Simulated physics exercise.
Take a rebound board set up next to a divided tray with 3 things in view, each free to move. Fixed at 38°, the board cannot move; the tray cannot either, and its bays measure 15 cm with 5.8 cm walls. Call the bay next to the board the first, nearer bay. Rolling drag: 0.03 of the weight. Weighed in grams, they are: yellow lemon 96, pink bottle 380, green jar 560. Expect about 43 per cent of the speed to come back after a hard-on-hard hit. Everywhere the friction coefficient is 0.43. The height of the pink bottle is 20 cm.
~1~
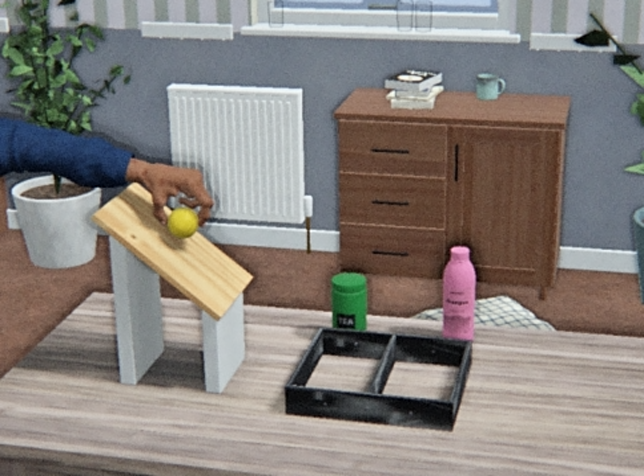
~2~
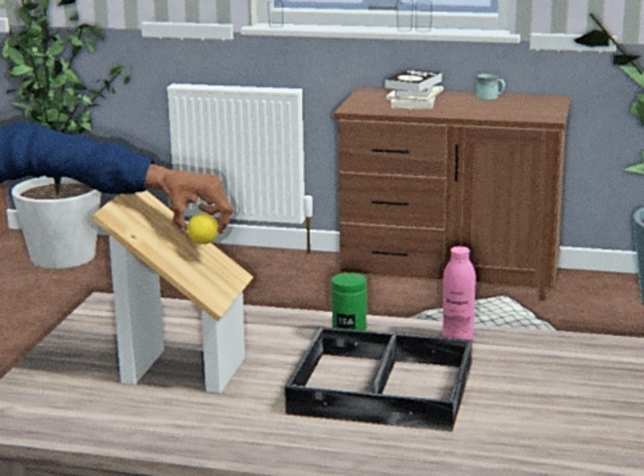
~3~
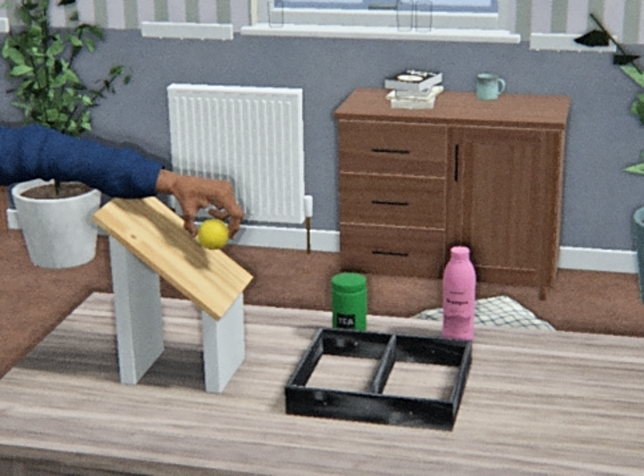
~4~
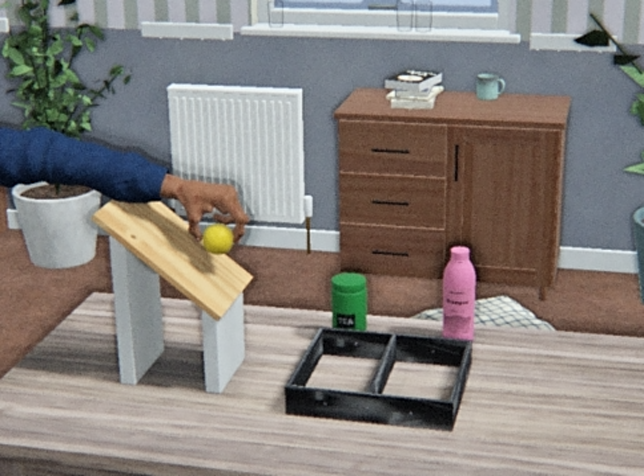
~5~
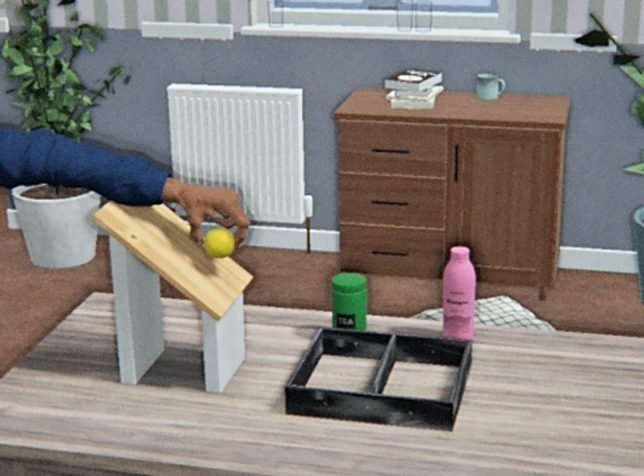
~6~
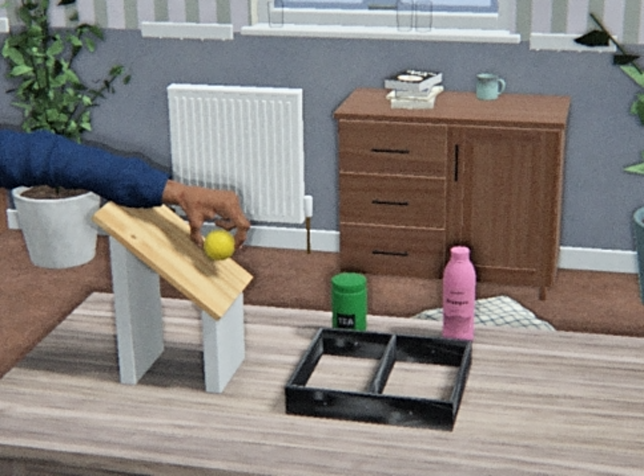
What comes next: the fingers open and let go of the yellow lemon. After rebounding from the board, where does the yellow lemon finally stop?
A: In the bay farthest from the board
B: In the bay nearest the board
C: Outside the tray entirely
Outside the tray entirely.
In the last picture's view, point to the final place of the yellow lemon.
Rest point: Near (252, 364).
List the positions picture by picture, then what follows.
In the first picture, 8 cm from its drop point; yellow lemon (183, 223); pink bottle (459, 296).
In the second picture, 4 cm from its drop point; yellow lemon (203, 229); pink bottle (459, 296).
In the third picture, 2 cm from its drop point; yellow lemon (213, 235); pink bottle (459, 296).
In the fourth picture, 1 cm from its drop point; yellow lemon (218, 239); pink bottle (459, 296).
The fifth picture shows held still over the board; yellow lemon (220, 243); pink bottle (459, 296).
The sixth picture shows held still over the board; yellow lemon (220, 245); pink bottle (459, 296).
Then, 0.30 s on from there, yellow lemon near (251, 289).
Then, 0.40 s on from there, yellow lemon near (286, 347).
Then, 0.60 s on from there, it is outside the bays; yellow lemon near (249, 363).
In the end, it is outside the bays; the bystanders under 4 cm from the start. At the end, from the last picture's camera, yellow lemon near (253, 364).
